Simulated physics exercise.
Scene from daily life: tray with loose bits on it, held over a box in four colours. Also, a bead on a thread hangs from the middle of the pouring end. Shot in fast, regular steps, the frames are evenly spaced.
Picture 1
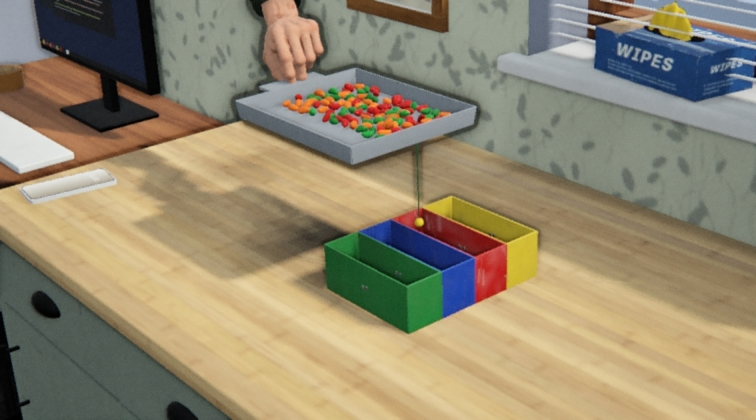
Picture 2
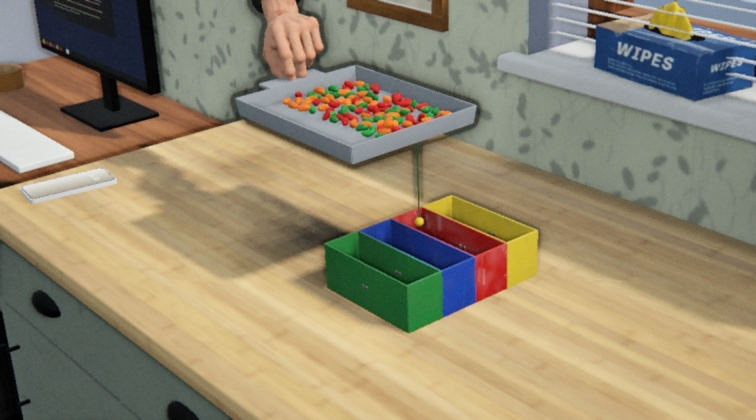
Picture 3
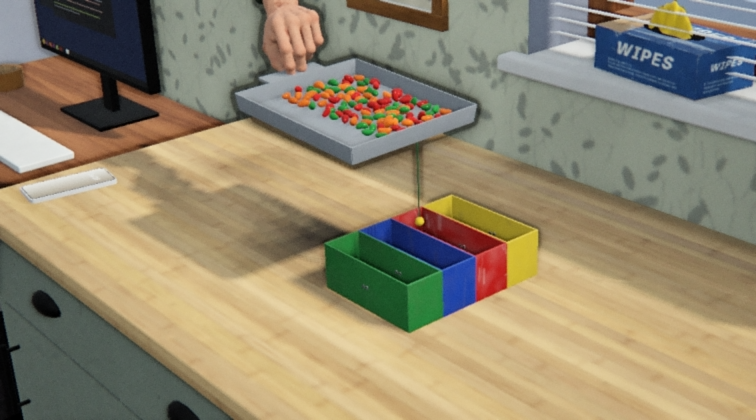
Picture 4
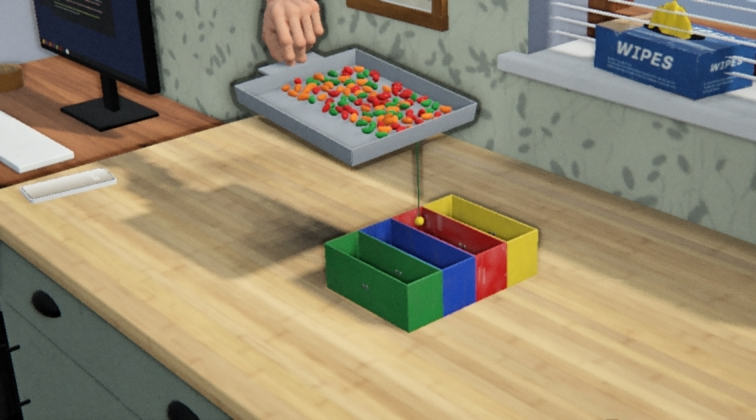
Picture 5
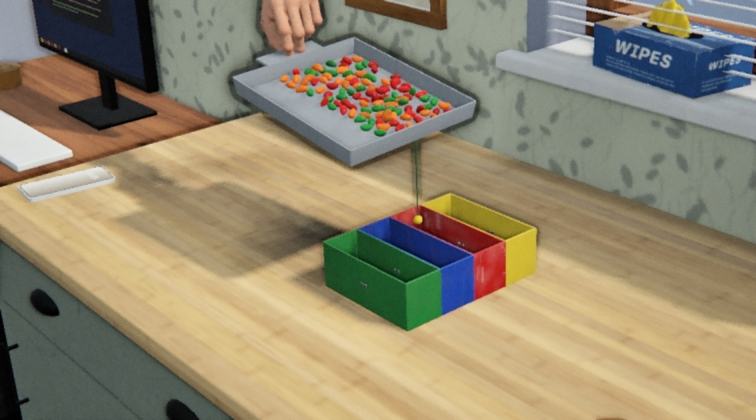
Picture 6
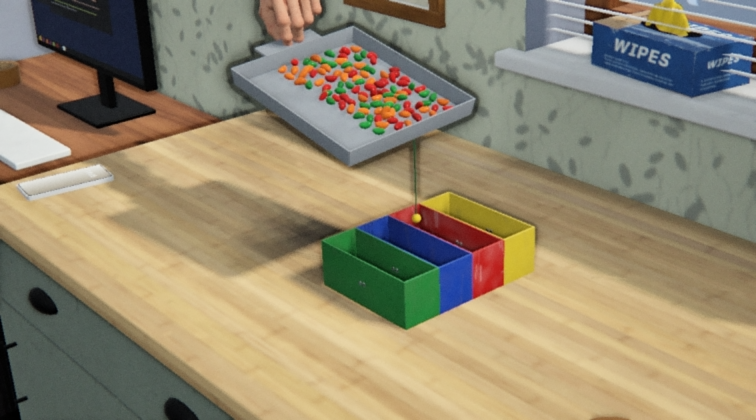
A grey tray of colourful jelly beans, held by a hand above a box with green, blue, red and yellow cells, started level, then tilted slightly, its pouring end lowest at the left corner.
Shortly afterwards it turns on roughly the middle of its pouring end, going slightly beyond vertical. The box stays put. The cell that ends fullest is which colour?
It is the green cell.
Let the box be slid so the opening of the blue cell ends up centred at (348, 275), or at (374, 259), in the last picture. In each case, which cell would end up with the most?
For the first position it is the cell in red, and for the second it is that blue cell.
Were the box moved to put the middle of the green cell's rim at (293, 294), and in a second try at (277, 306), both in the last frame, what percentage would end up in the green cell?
Close to 0 in a hundred, then close to 0 in a hundred.
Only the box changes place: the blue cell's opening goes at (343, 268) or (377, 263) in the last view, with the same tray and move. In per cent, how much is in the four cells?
First placement near 90 percent, second near 100 percent.
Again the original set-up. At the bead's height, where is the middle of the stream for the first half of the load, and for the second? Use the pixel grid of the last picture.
First half (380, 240); second half (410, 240).
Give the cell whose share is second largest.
The answer here is that blue cell.
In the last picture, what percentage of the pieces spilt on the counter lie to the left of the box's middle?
Around 80 percent of the pieces.
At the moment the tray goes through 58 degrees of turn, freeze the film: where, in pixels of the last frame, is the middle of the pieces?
Its middle sits at about pixel (384, 113).
Soon after the last picture, tray tipped steeply; nearly all on the tray; a stray few falling or outside the box.
A little later, tray tipped right over; nearly all on the tray; a stray few in the green cell; a stray few in the blue cell; a stray few falling or outside the box.
Later still, tray tipped past a quarter turn; about half in the green cell; about a quarter in the blue cell; a small part in the red cell; about a quarter falling or outside the box.
At rest, tray tipped past a quarter turn; about half in the green cell; about a quarter in the blue cell; a small part in the red cell; none in the yellow cell; about a quarter outside the box.
